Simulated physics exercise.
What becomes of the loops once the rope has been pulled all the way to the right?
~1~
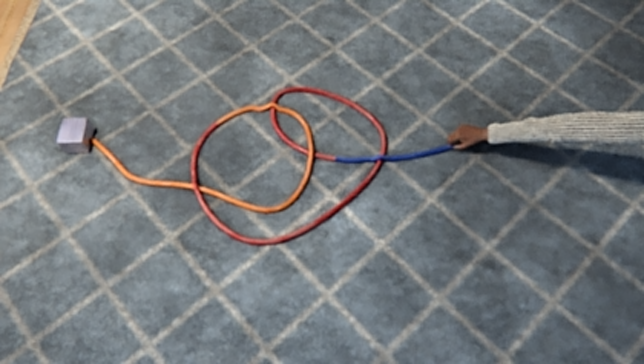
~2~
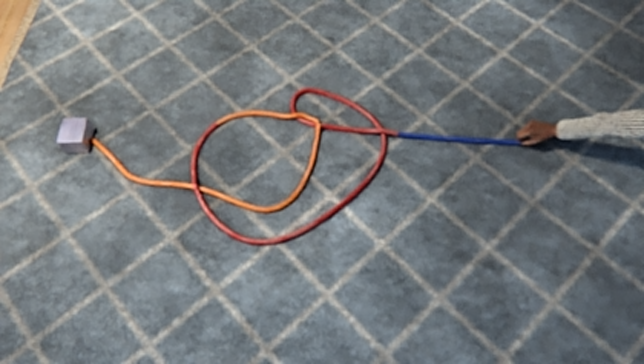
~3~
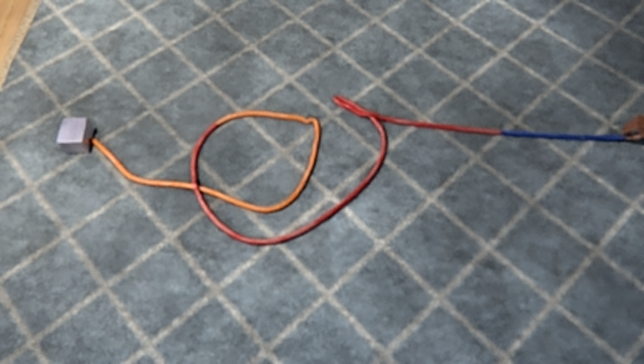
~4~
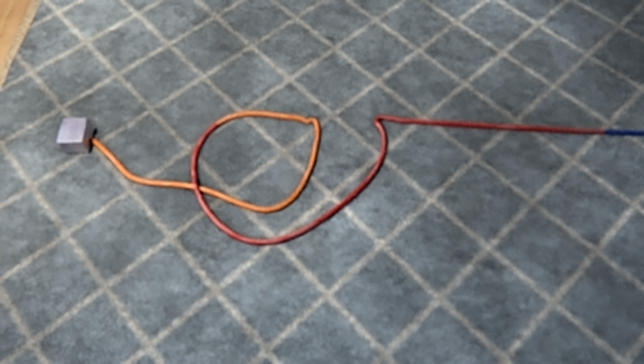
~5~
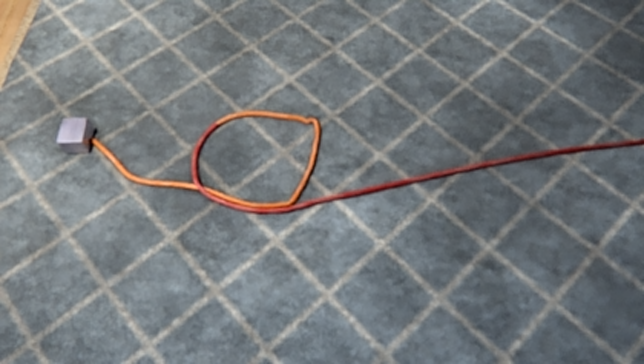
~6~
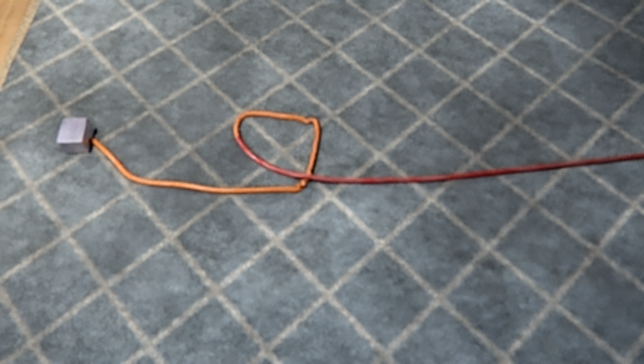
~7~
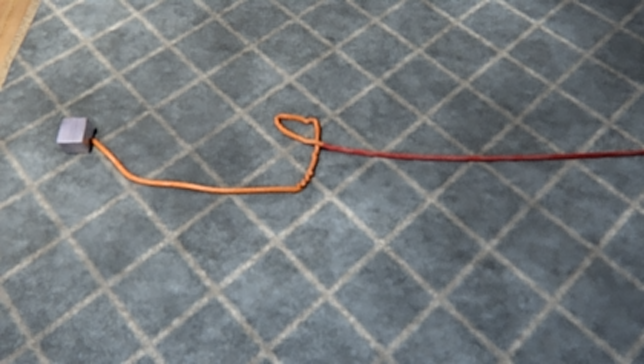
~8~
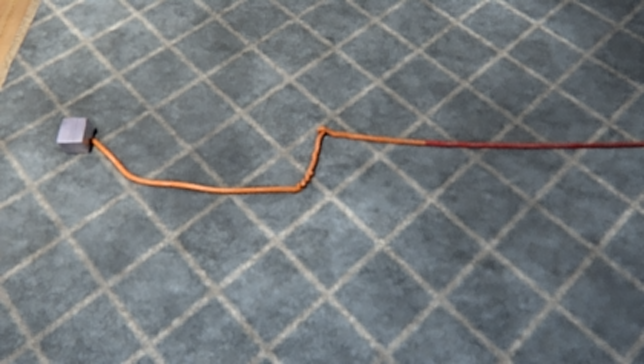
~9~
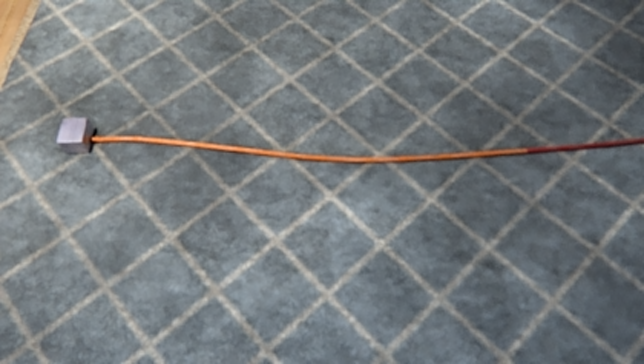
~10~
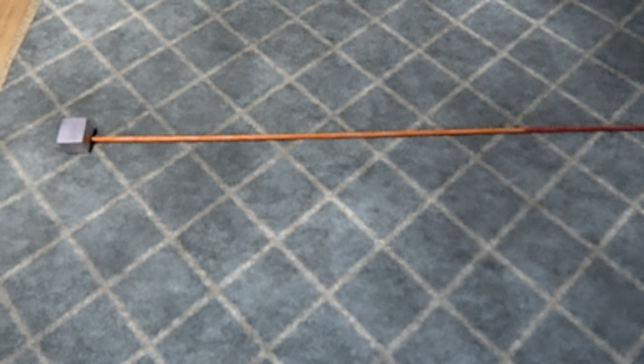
They all come undone without a knot forming, and the rope ends up in a straight line running from the grey block to the right.
